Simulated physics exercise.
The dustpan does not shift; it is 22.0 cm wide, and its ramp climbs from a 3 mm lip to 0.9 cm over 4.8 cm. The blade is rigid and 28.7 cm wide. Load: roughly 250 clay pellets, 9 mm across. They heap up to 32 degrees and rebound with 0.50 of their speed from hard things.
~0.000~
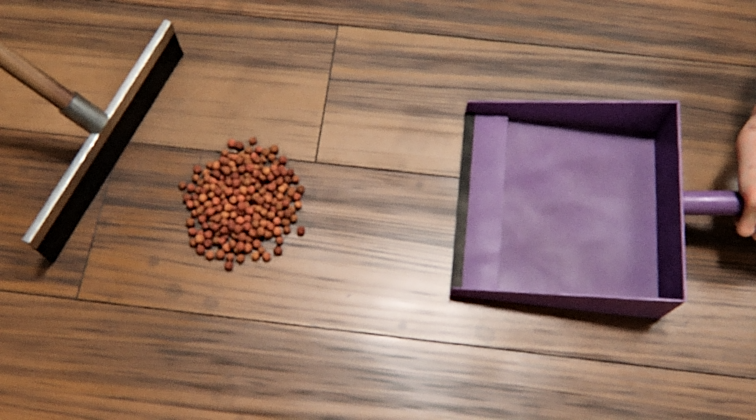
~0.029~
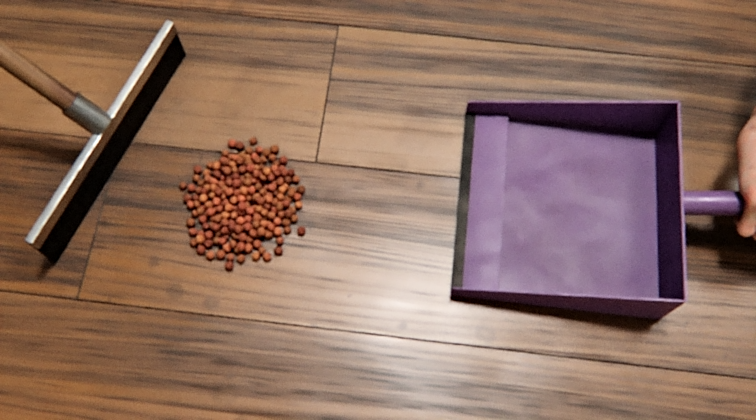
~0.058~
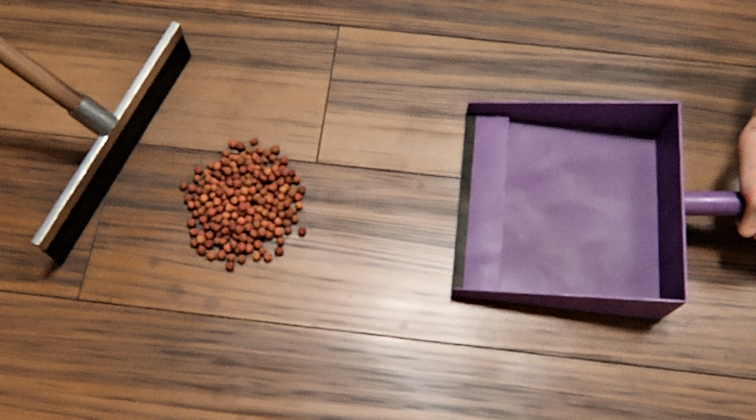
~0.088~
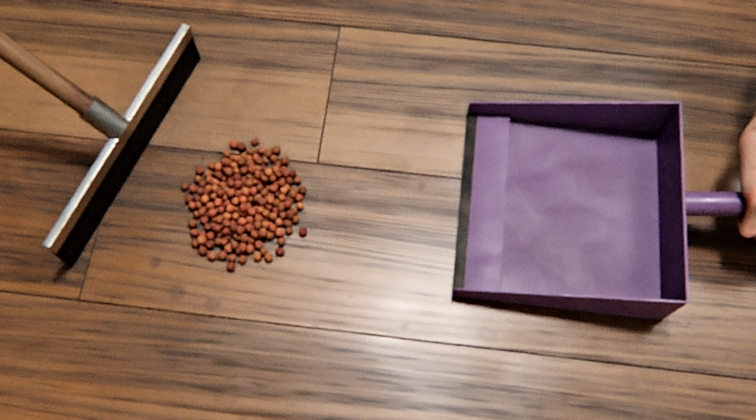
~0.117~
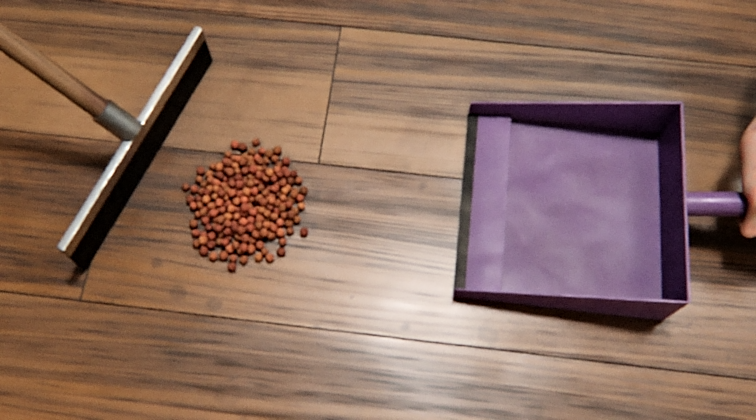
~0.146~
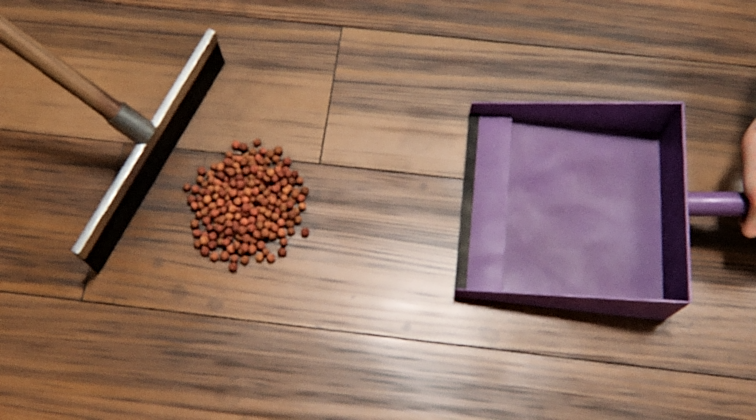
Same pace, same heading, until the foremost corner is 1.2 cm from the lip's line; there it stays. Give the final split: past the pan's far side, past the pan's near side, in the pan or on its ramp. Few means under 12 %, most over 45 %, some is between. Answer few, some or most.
Past the pan's far side: Few; past the pan's near side: Some; in the pan or on its ramp: Few.
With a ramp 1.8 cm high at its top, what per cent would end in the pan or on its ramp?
In that case some 5 per cent.
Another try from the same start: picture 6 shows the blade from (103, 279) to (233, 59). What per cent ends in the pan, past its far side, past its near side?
Pan 20, far 0, near 50.
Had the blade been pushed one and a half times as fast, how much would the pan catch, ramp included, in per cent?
It would be near 15 per cent.
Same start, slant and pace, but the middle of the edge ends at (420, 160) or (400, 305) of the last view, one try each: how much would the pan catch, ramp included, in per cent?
Some 5 and 15 per cent.
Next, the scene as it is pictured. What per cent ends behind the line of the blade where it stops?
Roughly 5 per cent.
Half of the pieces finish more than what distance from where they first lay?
Some 22 cm.
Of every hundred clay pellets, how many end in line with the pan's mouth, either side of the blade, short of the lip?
About 65 per cent.
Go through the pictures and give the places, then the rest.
Blade from (33, 242) to (169, 29), moved 0.0 cm, 0 of the pieces shifted so far; middle of the pieces at (241, 204); pan at (575, 212), in the first frame.
Blade from (35, 243) to (171, 30), moved 0.2 cm, 0 of the pieces shifted so far; middle of the pieces at (242, 204), in the second frame.
Blade from (41, 245) to (177, 31), moved 0.8 cm, 0 of the pieces shifted so far; middle of the pieces at (243, 205), in the third frame.
Blade from (52, 247) to (187, 34), moved 1.9 cm, 0 of the pieces shifted so far; middle of the pieces at (243, 205), in the fourth frame.
Blade from (67, 250) to (200, 36), moved 3.2 cm, 0 of the pieces shifted so far; middle of the pieces at (245, 206), in the fifth frame.
Blade from (81, 253) to (213, 38), moved 4.6 cm, 0 of the pieces shifted so far; middle of the pieces at (246, 206); pan at (580, 213). Its pace works out near 0.48 m/s, heading 5 degrees towards the viewer's side, in the sixth frame.
Then, at 0.44 s, middle of the blade 20 cm from the lip; 0 % over the lip, far side 0 %, near side 10 %.
After 0.63 s, middle of the blade 11 cm from the lip; 0 % over the lip, far side 0 %, near side 25 %.
After 0.94 s, middle of the blade 5 cm from the lip; 5 % over the lip, far side 0 %, near side 30 %.
By 1.2 s all is still; far side 0 %, near side 30 %, pan 5 %, in front of the lip or behind the blade 65 %.
